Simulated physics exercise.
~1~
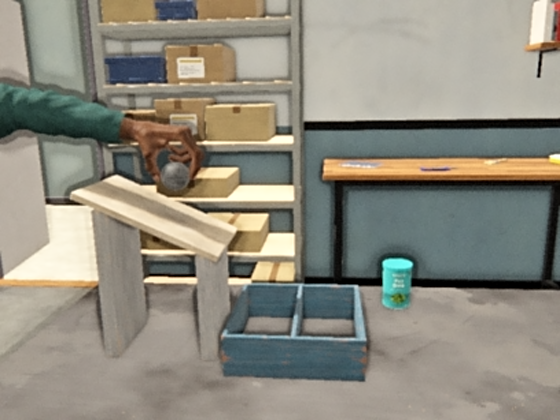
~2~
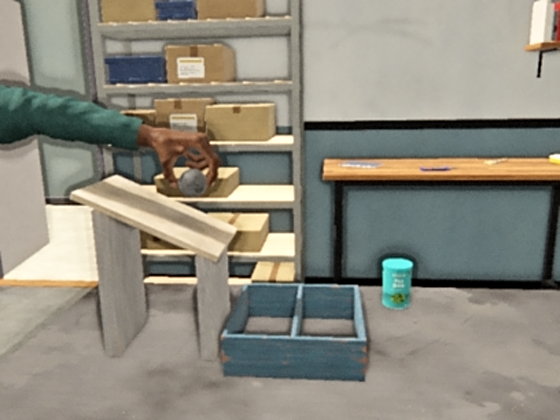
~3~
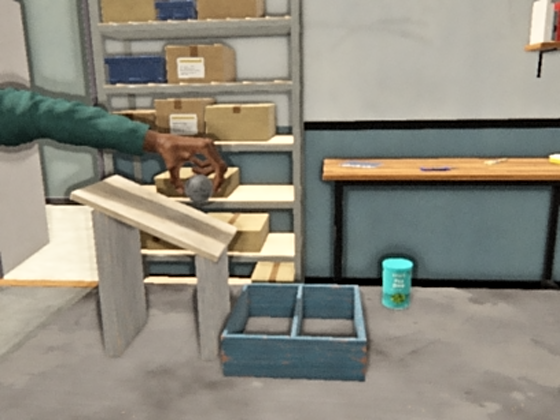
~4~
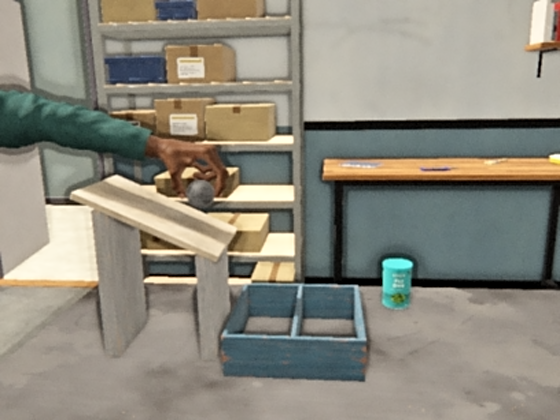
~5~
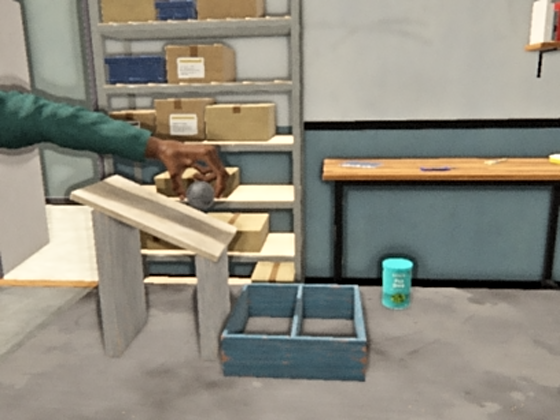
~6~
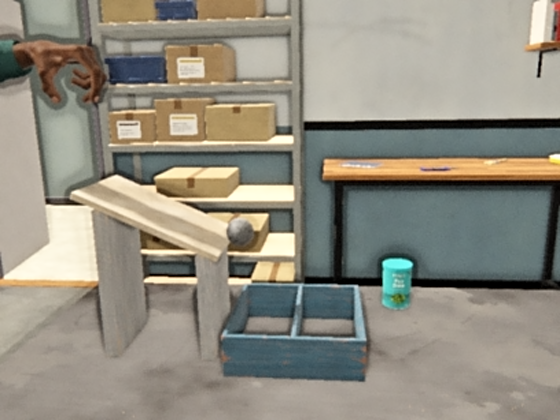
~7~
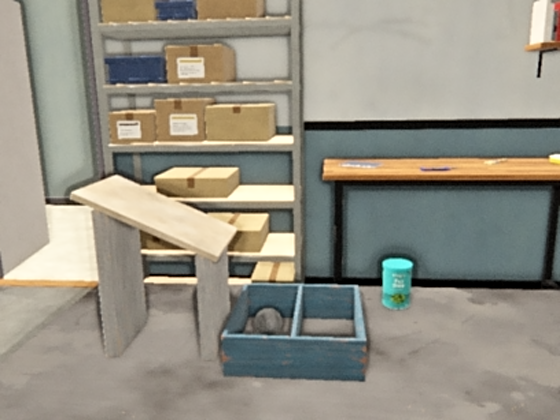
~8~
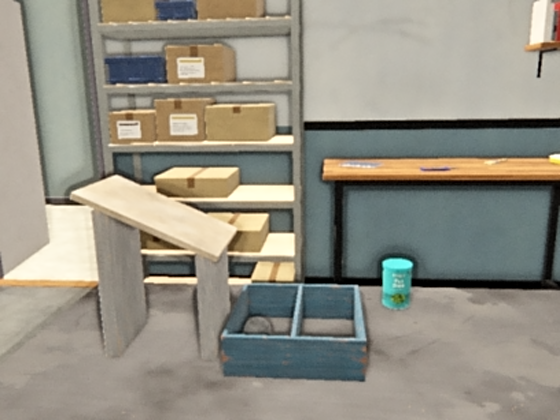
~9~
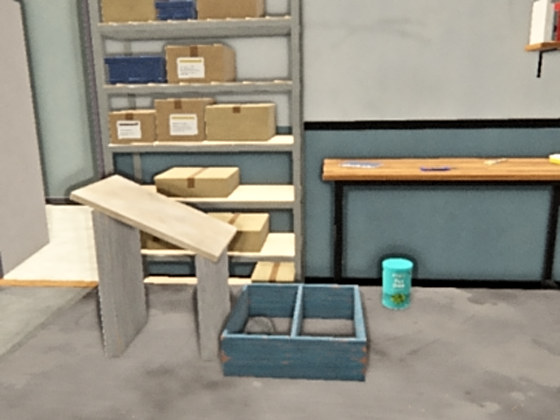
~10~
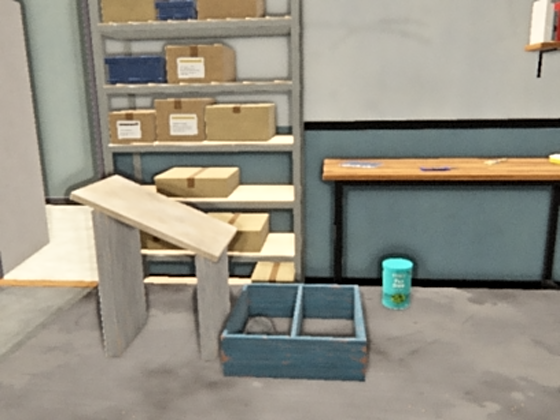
A grey ball was lowered by a hand toward a sloping board and let go, then rolled down to the right, dropped off the end into the nearer bay of the blue tray and settled there, while the turquoise tin stayed put.
